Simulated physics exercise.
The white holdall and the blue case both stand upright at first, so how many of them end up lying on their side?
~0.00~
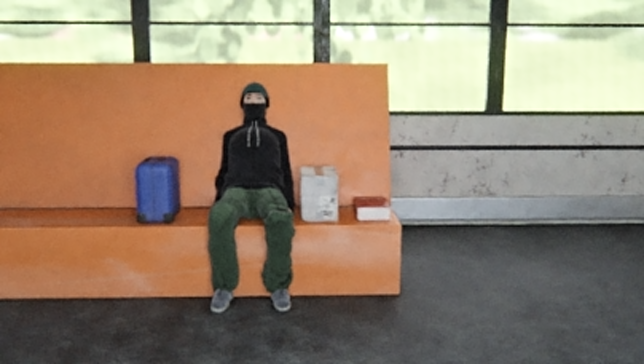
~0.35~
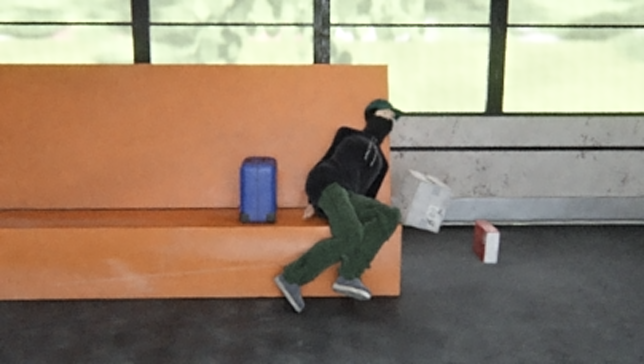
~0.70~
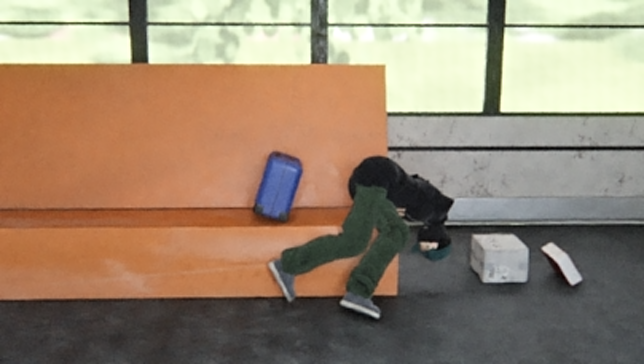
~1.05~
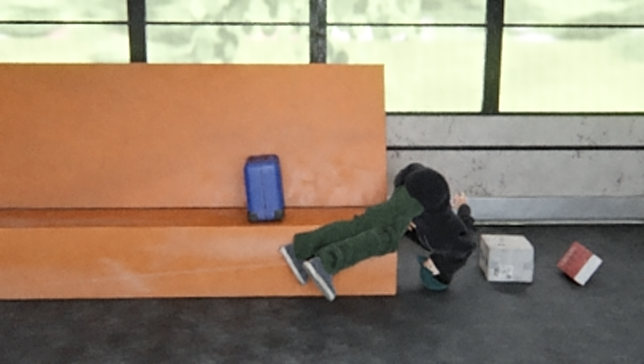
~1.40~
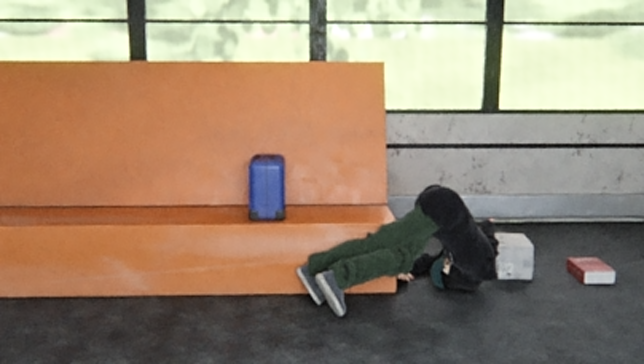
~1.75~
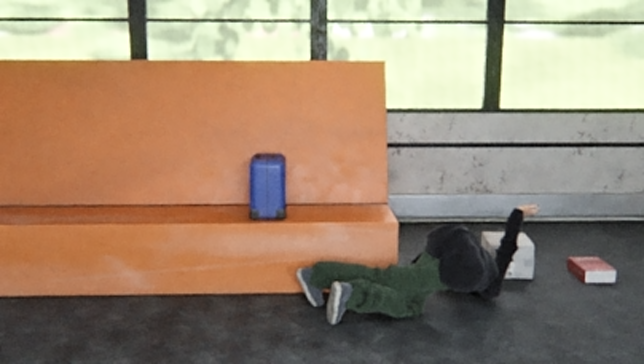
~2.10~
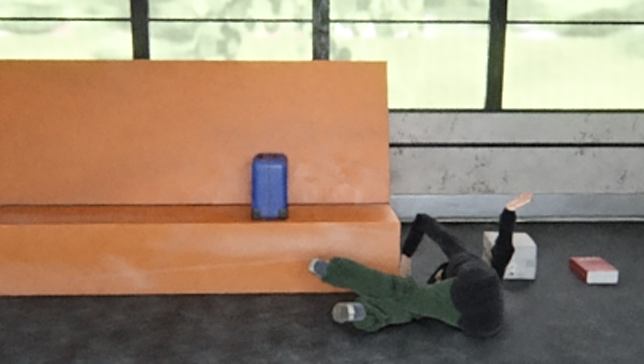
One of them does. The white holdall ends on its side on the floor, while the blue case is upright on the bench.
